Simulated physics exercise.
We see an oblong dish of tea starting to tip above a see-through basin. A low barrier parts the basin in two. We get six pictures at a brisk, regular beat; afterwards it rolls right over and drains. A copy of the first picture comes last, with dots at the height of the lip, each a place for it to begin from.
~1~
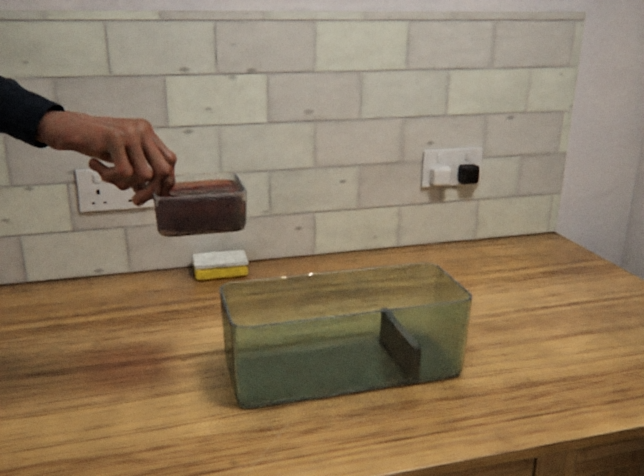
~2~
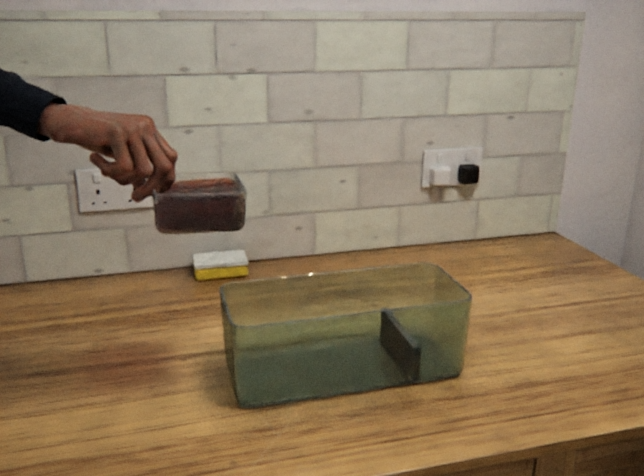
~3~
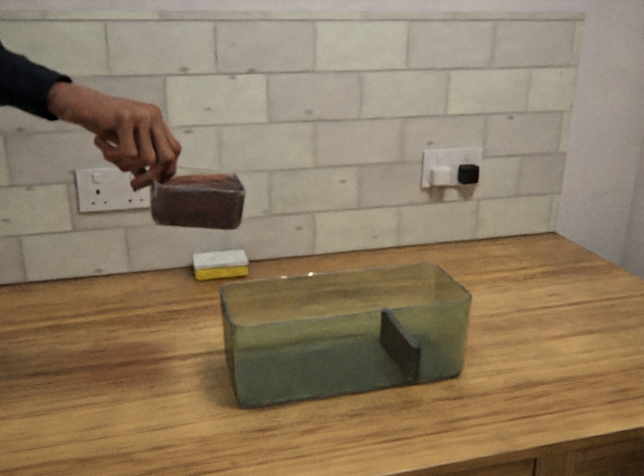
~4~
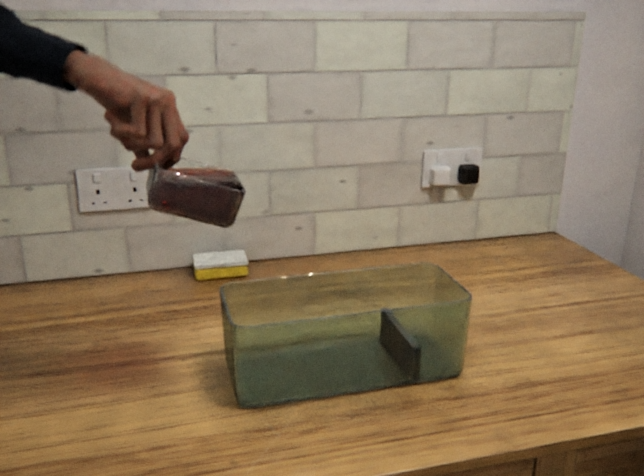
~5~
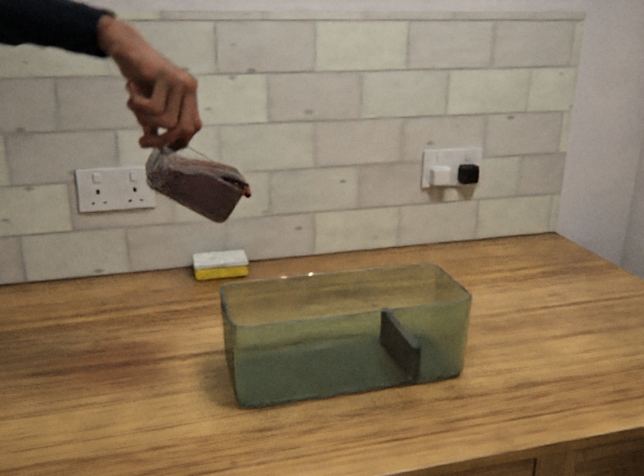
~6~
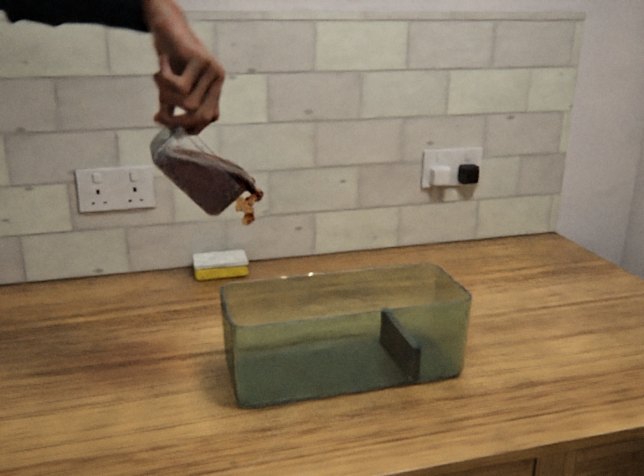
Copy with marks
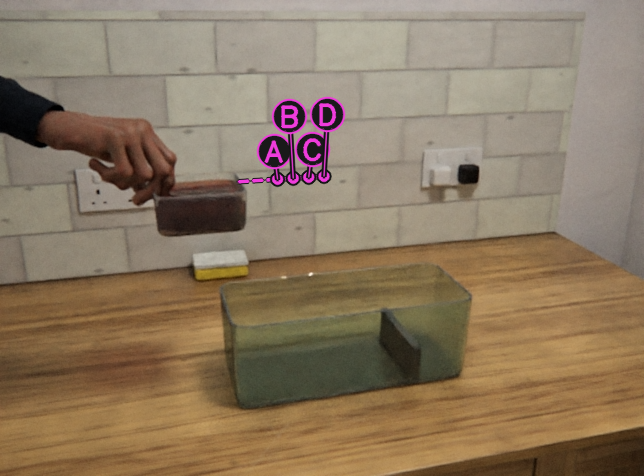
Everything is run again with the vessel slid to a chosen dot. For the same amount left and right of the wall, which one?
D works best here.
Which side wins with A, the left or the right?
More ends on the left.
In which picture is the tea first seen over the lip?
In picture 4.
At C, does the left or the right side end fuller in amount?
More ends on the left.
On the marked copy, A at (277, 179); B at (293, 178); C at (308, 177); D at (324, 176).
If A is chosen, about 91 % ends left of the wall and 4 % right of it; 4 % is lost outside.
If B is chosen, about 93 % ends left of the wall and 3 % right of it; 4 % is lost outside.
If C is chosen, about 77 % ends left of the wall and 21 % right of it.
If D is chosen, about 49 % ends left of the wall and 46 % right of it; 5 % is lost outside.
